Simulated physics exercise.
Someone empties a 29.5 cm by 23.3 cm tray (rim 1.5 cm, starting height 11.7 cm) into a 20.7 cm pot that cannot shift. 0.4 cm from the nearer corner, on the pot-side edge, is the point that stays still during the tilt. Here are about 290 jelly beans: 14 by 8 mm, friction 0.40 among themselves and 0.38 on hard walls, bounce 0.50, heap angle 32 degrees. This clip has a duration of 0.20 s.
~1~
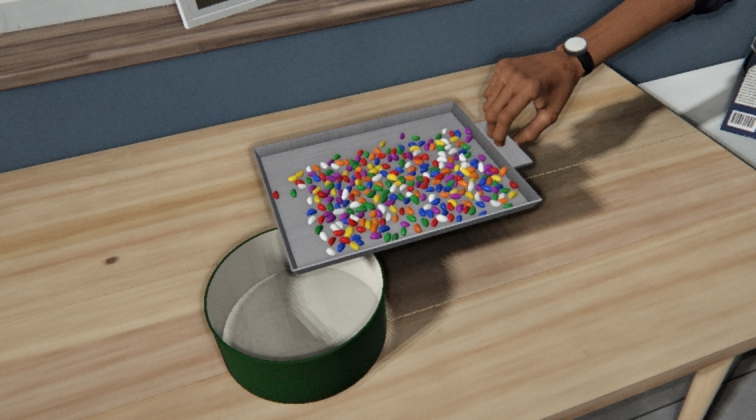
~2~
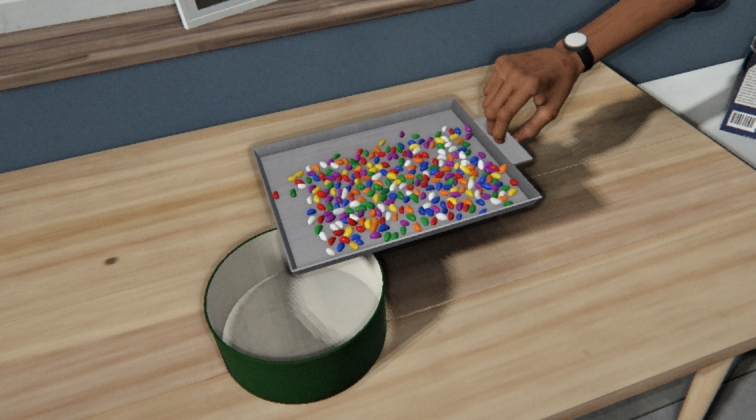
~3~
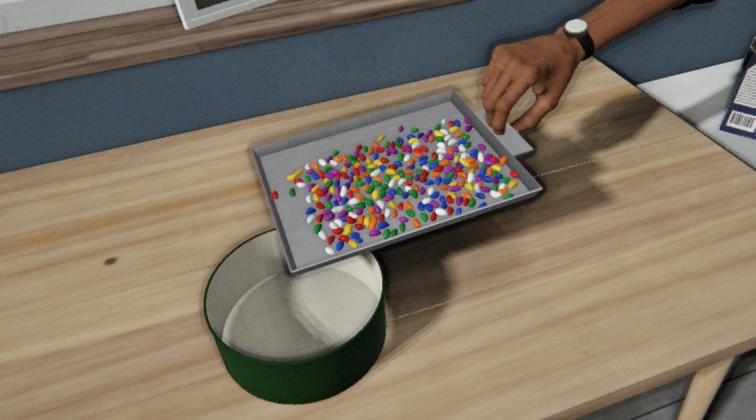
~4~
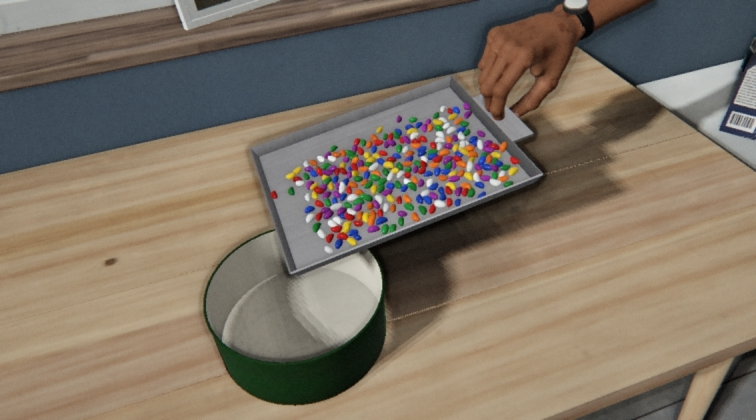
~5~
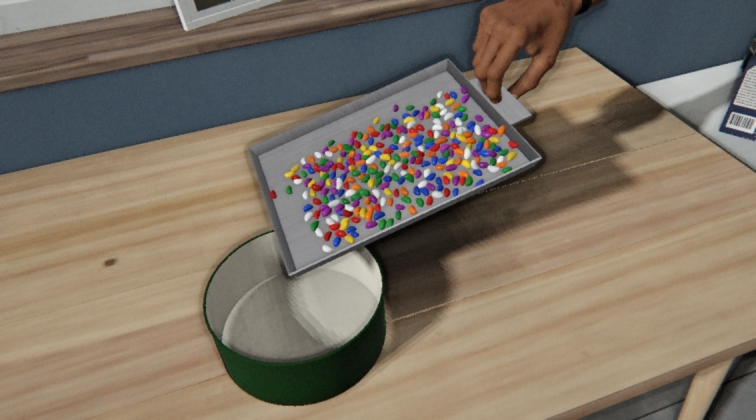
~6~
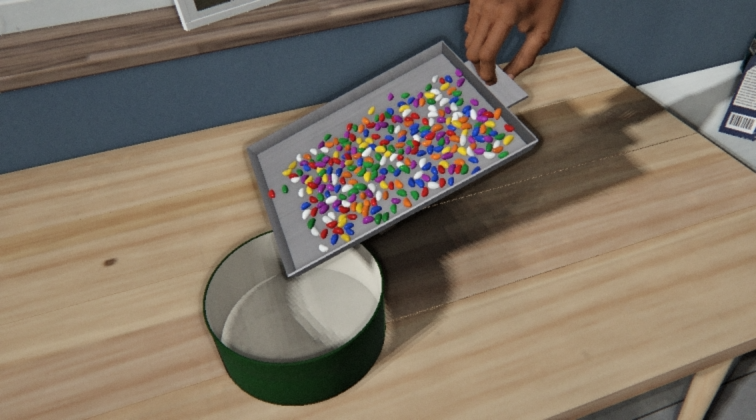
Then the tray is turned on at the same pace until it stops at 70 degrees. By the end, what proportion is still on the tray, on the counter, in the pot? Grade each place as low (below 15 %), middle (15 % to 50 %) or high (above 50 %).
Tray - low; counter - middle; pot - high.
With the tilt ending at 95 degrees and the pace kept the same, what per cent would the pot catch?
Then about 65 per cent.
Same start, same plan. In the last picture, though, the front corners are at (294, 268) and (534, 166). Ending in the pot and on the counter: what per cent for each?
Pot: 60, counter: 30.
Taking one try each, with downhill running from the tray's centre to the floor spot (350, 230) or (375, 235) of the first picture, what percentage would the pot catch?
Near 90 and 60 per cent, in that order.
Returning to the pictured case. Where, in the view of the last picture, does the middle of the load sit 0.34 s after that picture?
Load centre est.: (280, 204) px.
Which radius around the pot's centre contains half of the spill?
I'd say around 22 centimetres.
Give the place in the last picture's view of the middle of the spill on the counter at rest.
At rest, its centre lies at about (179, 294).
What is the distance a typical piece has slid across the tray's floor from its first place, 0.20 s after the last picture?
Displacement on the tray: Roughly 3 cm.
Then, 0.20 s after the last picture, tilt 45 degrees; the tray holds 100 %, the pot 0 %.
Then, 0.34 s after the last picture, tilt 64 degrees; the tray holds 95 %, the pot 0 %.
Then, 0.60 s after the last picture, tilt 70 degrees; the tray holds 5 %, the pot 55 %.
In the end, tray 5 %, counter 35 %, pot 60 %.
